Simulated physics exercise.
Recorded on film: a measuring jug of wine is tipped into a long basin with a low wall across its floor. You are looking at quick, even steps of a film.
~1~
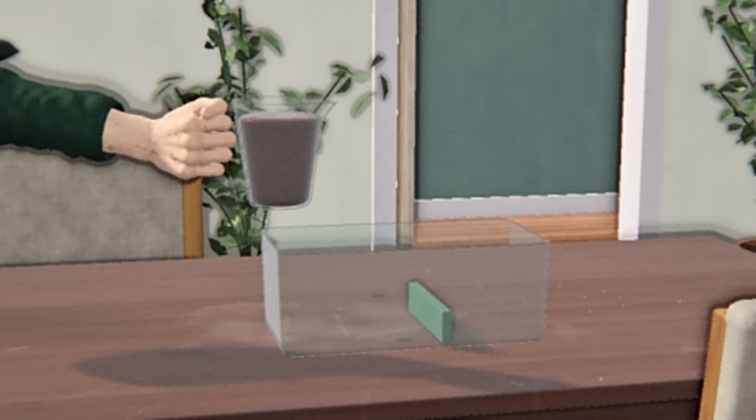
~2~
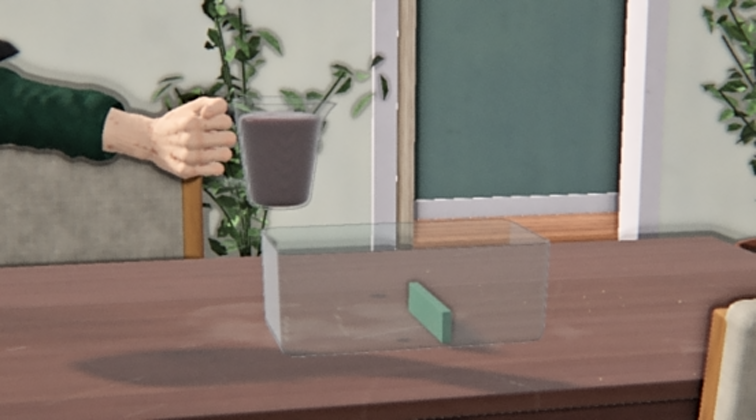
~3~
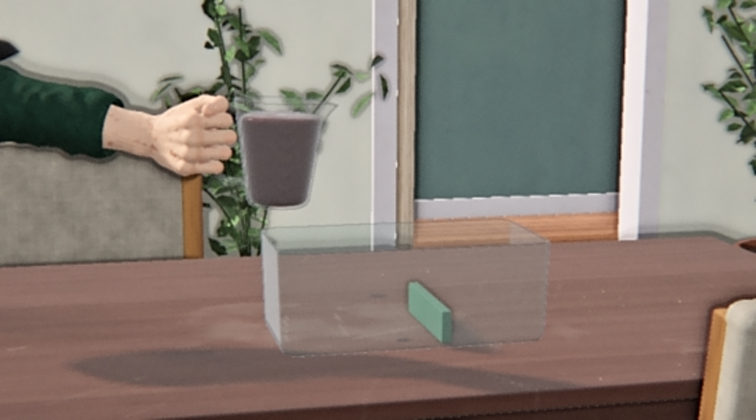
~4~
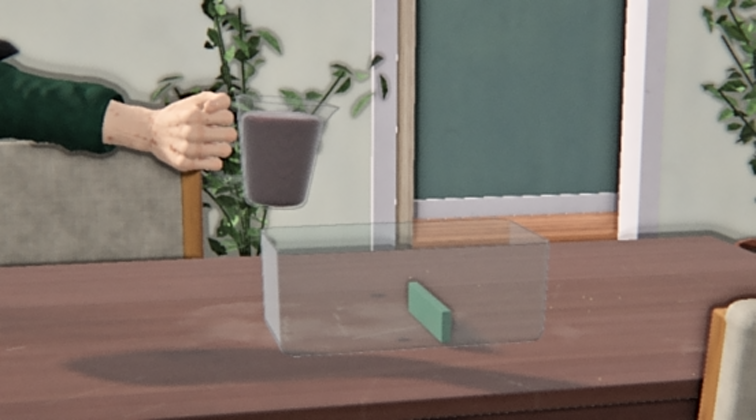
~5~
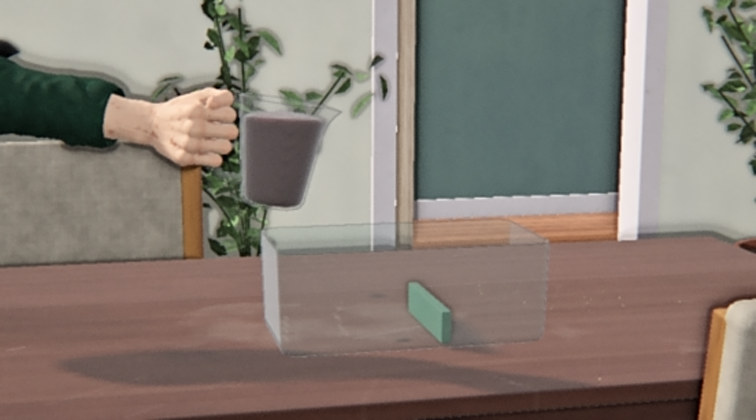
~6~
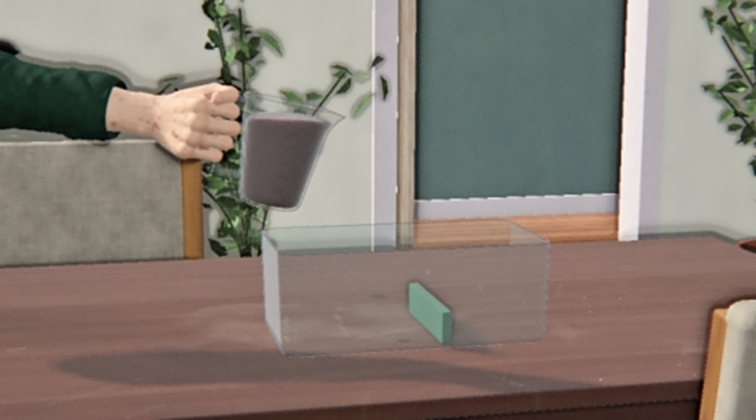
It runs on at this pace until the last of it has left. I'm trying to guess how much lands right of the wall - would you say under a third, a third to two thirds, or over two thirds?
I would say under a third.
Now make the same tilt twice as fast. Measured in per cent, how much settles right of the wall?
Roughly 10 %.
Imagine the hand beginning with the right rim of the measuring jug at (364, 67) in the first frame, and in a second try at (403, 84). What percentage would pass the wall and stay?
First try: 25 percent; second try: 80 percent.
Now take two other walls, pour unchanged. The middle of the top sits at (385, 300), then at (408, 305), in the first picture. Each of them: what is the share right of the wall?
Try 1: Some 45 %; try 2: 15 %.
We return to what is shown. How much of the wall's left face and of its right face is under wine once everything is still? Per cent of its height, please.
The left part 50 per cent, the right part 0.
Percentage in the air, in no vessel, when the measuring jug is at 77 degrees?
Estimated at 20 per cent or so.
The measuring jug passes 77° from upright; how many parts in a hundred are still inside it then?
70 %.
A moment on, the measuring jug is tipped on its side and 70 per cent is still to pour, 10 is left of the wall and 0 right of it.
Next, the measuring jug is tipped right over and 12 per cent is still to pour, 76 is left of the wall and 2 right of it.
Then the measuring jug is tipped right over and 0 per cent is still to pour, 92 is left of the wall and 6 right of it.
Later the measuring jug is tipped right over and 0 per cent is still to pour, 92 is left of the wall and 7 right of it.
In the end 92 per cent lies left of the wall, 7 right of it and 1 outside.
